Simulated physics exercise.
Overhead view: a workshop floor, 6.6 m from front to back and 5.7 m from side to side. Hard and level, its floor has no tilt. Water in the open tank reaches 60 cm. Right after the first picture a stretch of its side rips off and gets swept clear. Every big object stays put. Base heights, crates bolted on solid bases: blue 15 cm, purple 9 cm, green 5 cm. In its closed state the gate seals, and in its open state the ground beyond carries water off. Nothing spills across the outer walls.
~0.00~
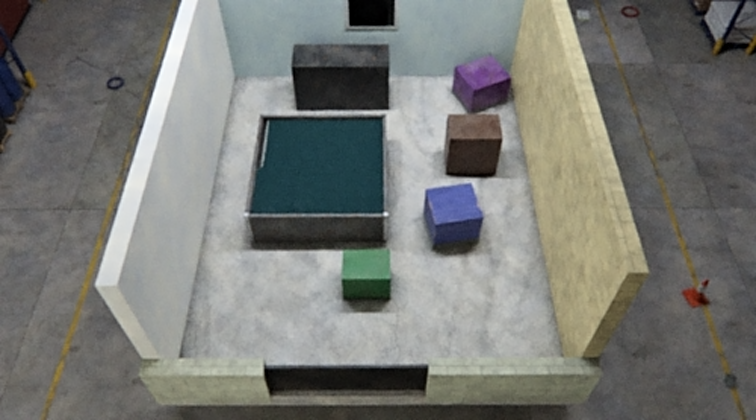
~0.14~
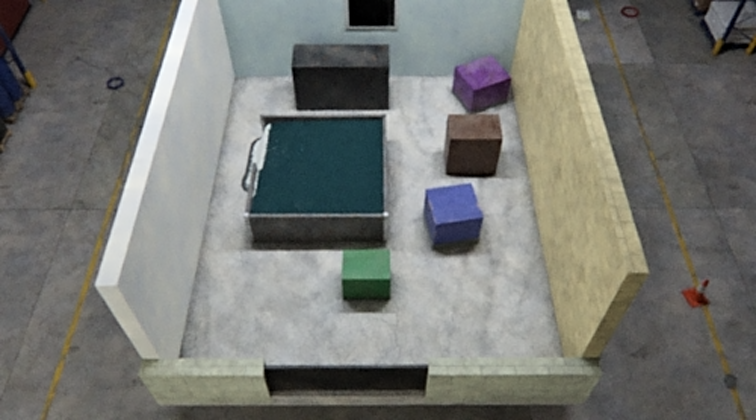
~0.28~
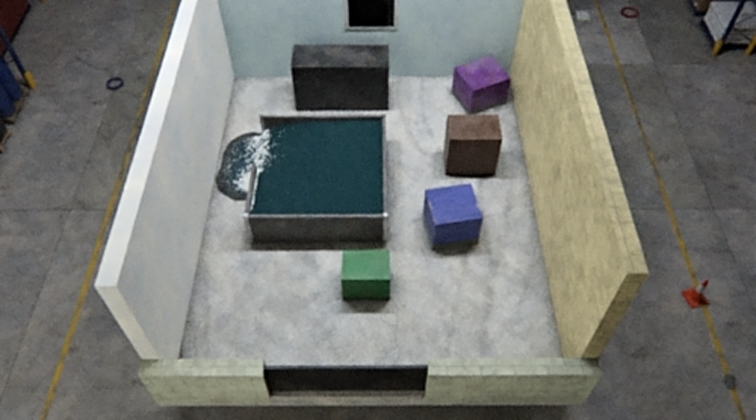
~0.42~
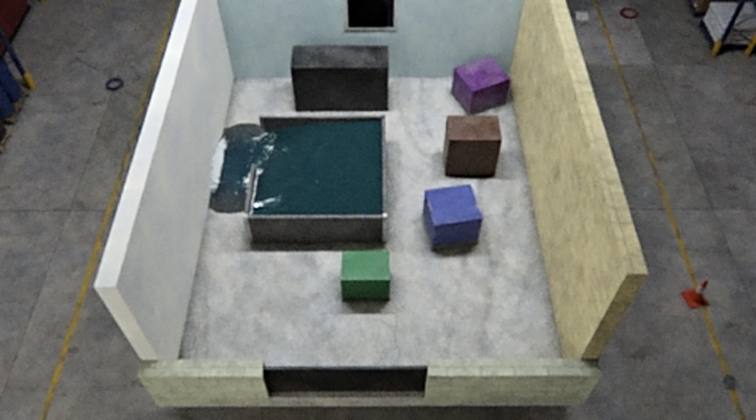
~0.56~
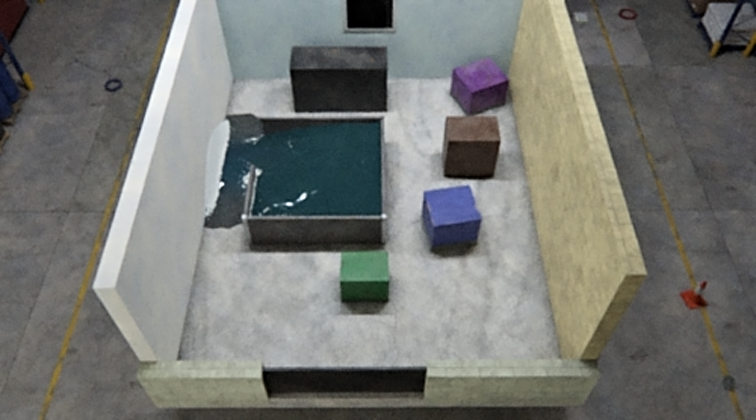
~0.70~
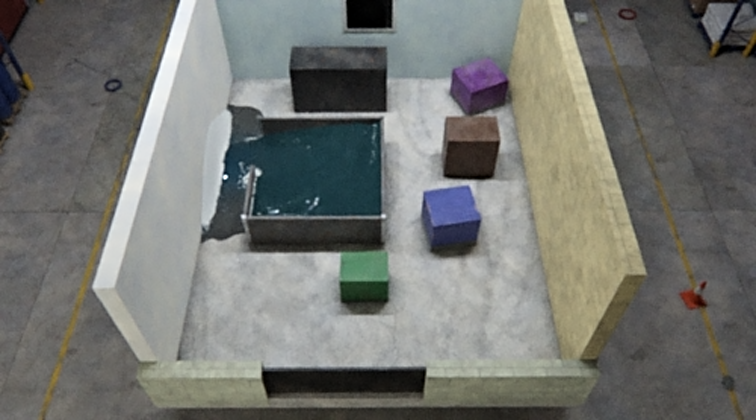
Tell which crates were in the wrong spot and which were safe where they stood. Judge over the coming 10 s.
Blue crate safe spot, purple crate wrong spot, green crate wrong spot.
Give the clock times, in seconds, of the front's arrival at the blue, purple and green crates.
Front arrives - blue 5.0 s; purple 2.6 s; green 2.8 s.
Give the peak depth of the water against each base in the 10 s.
Measured in centimetres, that comes to blue 12, purple 28 and green 9.
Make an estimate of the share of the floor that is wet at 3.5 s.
45 %.
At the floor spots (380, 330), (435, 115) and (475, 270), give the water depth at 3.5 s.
Roughly 0, 1, 0 cm.
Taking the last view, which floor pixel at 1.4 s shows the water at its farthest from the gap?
Point: Roughly (186, 316) in the last view.
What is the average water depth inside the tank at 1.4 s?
It averages close to 44 centimetres.
After 1.4 s water covers 20 % of the floor and is deepest (50 cm) near (217, 160); blue plinth not reached, purple plinth not reached, green plinth not reached.
After 2.2 s water covers 30 % of the floor and is deepest (43 cm) near (233, 82); blue plinth not reached, purple plinth not reached, green plinth not reached.
After 3.5 s water covers 45 % of the floor and is deepest (31 cm) near (233, 82); blue plinth not reached, purple plinth reached, green plinth reached.
After 6.0 s water covers 85 % of the floor and is deepest (22 cm) near (293, 94); blue plinth reached, purple plinth reached, green plinth reached.
After 10.0 s water covers 100 % of the floor and is deepest (14 cm) near (453, 87); highest at the blue plinth 12 cm, highest at the purple plinth 28 cm, highest at the green plinth 9 cm.
